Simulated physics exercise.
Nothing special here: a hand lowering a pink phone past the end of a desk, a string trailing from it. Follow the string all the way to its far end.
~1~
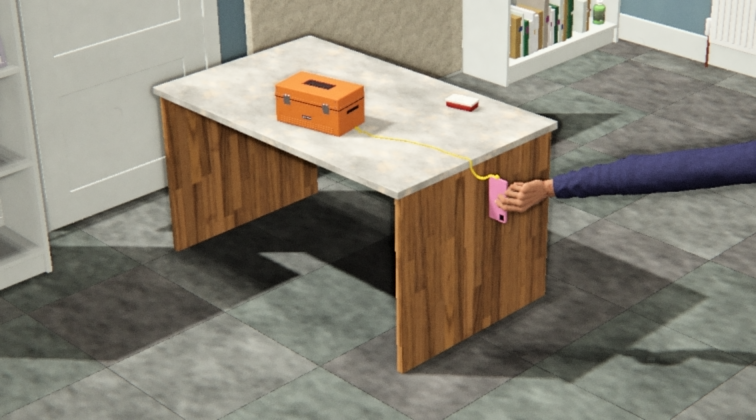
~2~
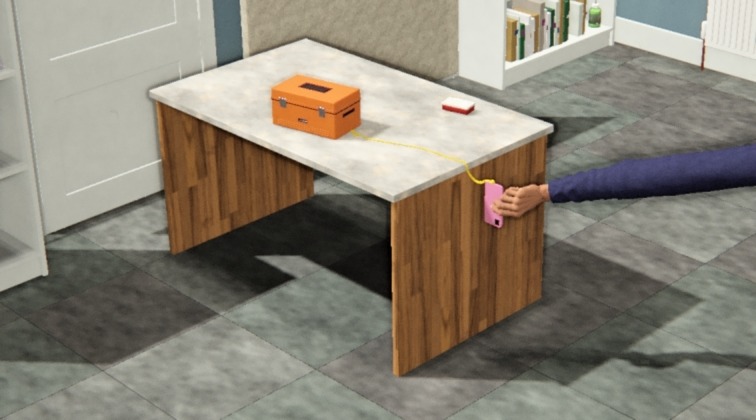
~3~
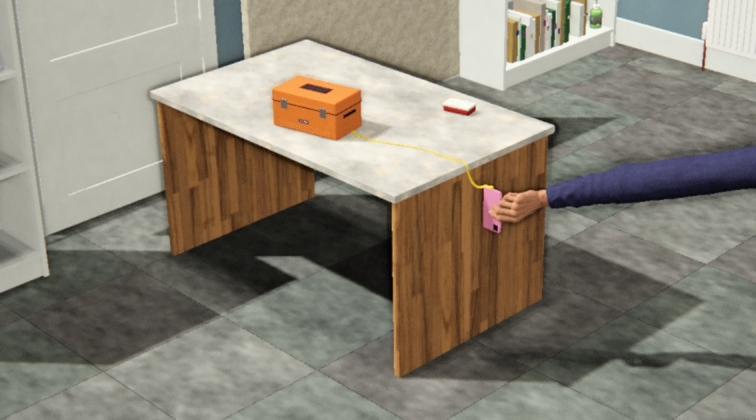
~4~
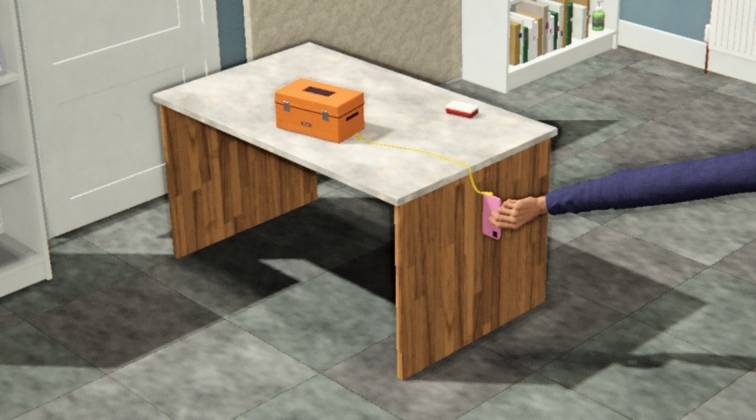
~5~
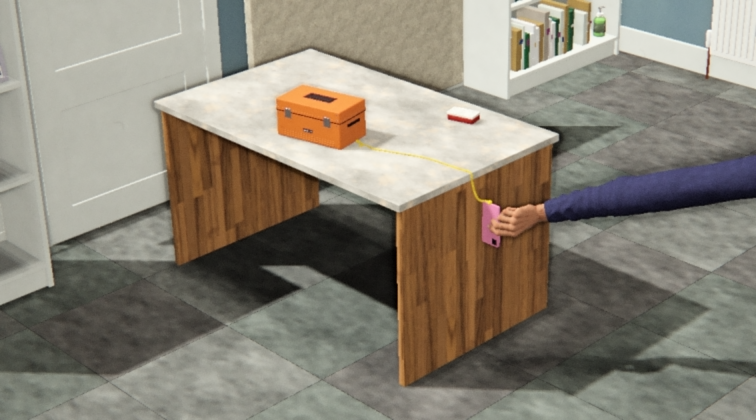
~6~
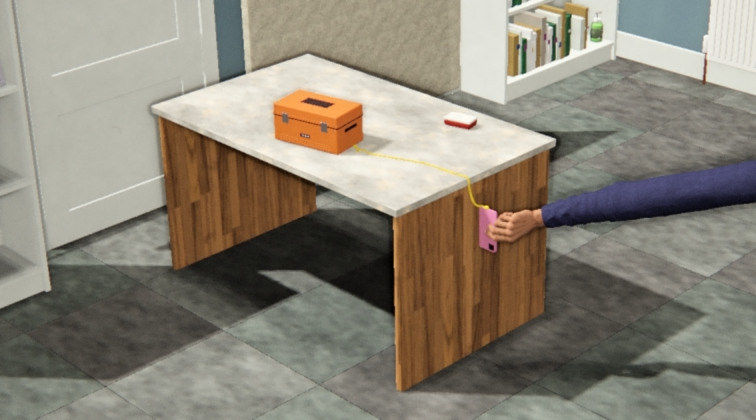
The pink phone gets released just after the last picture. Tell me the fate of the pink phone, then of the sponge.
The pink phone stays suspended; the sponge stays put.
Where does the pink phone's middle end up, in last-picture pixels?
It ends up somewhere near (437, 255).
Then, 0.48 s after the last picture, phone below the edge near (448, 244); toolbox unmoved; sponge unmoved.
Then, 1.14 s after the last picture, phone below the edge near (472, 264); toolbox unmoved; sponge unmoved.
At rest, phone below the edge near (437, 255); toolbox unmoved; sponge unmoved. The pink phone ends up dangling and the sponge keeps its place.
